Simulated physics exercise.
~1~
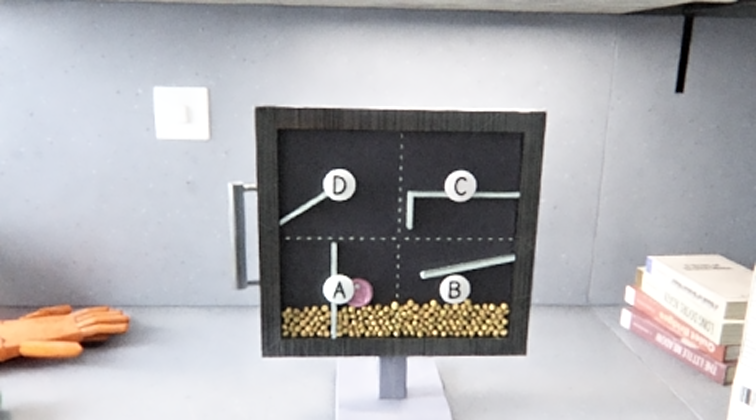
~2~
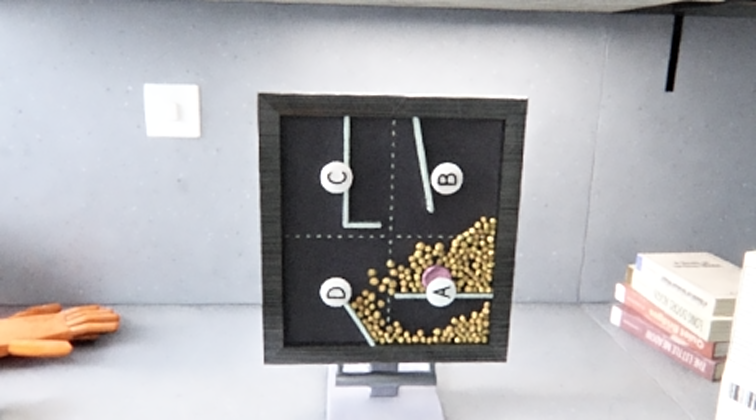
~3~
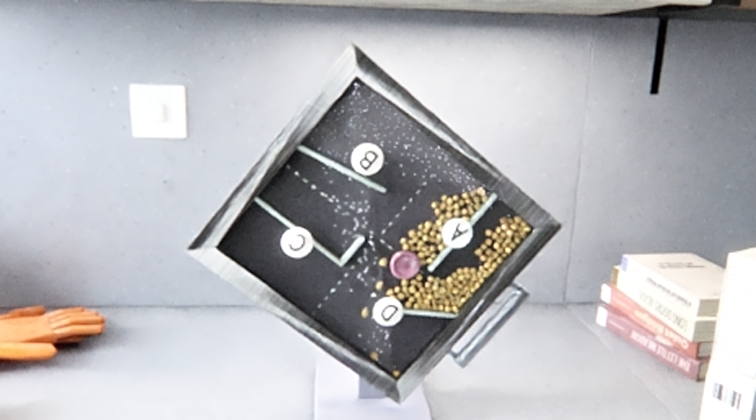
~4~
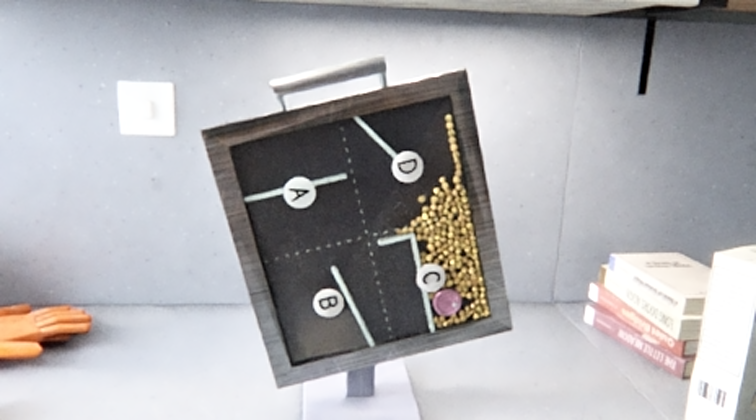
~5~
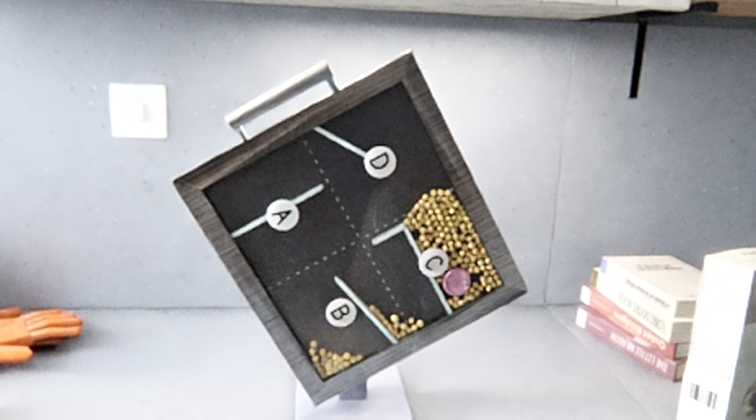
The video shows a dark square case with quarters lettered A to D turning anticlockwise on a stand, its small beads and pink disc tumbling past thin ledges, until it rests tilted with most beads and the disc in quarter C at right and some beads in B.
